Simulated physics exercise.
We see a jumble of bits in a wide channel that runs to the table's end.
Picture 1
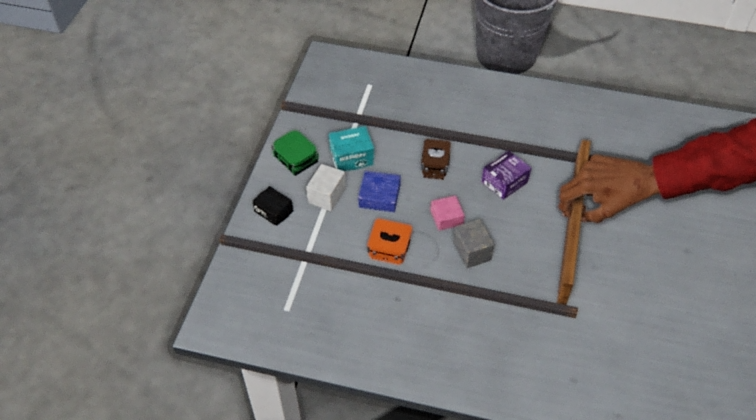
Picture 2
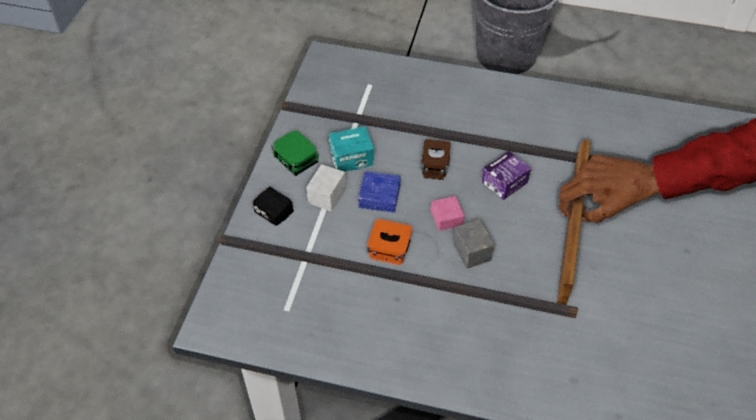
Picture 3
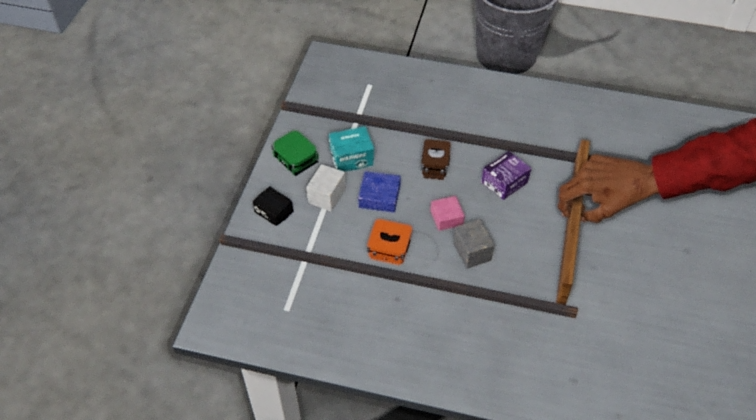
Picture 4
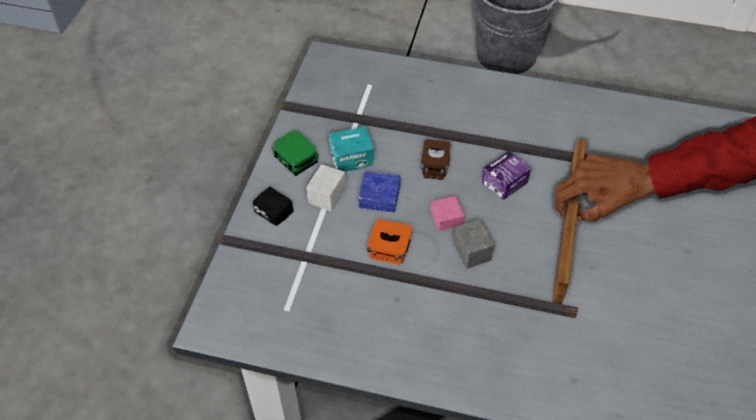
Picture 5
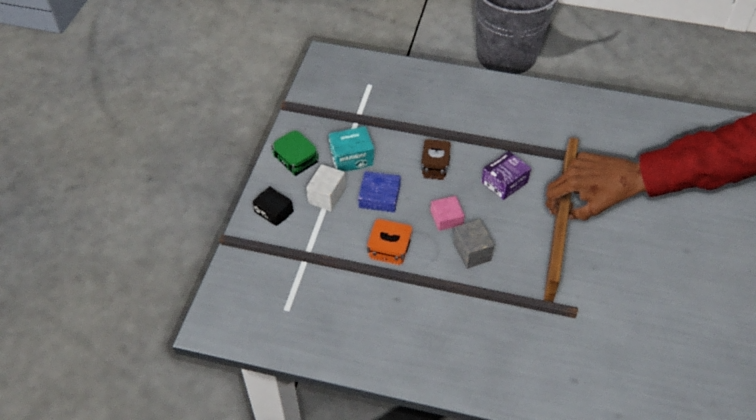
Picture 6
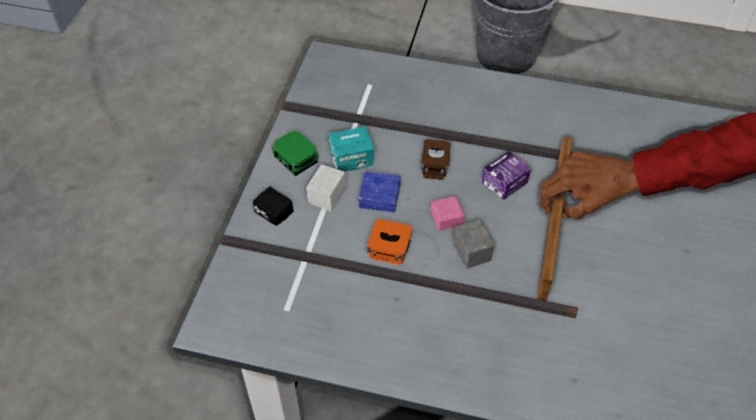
The video shows a tabletop with small coloured blocks and boxes scattered between two dark rails, as a red-sleeved hand holds a wooden board upright at the right, then slides it slightly left while the pieces stay still.
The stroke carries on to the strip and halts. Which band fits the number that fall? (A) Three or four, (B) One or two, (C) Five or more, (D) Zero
Answer: B.
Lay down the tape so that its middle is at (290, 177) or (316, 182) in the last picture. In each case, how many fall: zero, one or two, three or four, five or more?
Well, the first gives five or over and the second gives 3 or 4.
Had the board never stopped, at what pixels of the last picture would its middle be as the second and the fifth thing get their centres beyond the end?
At (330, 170) for the second, at (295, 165) for the fifth.
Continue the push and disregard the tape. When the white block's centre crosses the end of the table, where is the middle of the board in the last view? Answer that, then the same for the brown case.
About (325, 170), and about (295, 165) for the other.
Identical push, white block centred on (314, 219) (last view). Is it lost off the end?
From that start, the object then is safe.
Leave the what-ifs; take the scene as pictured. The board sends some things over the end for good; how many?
The count is 1.
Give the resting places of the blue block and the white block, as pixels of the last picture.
Result: One at about (291, 174), the other at about (255, 175).
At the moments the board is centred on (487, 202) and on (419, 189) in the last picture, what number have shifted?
That makes 2 at the first spot and 7 at the second.
Early on, none off yet; green case at rest near (296, 153); black box at rest near (273, 206); white block at rest near (327, 188).
Finally, the number that fall off is one or two; lost, green case.
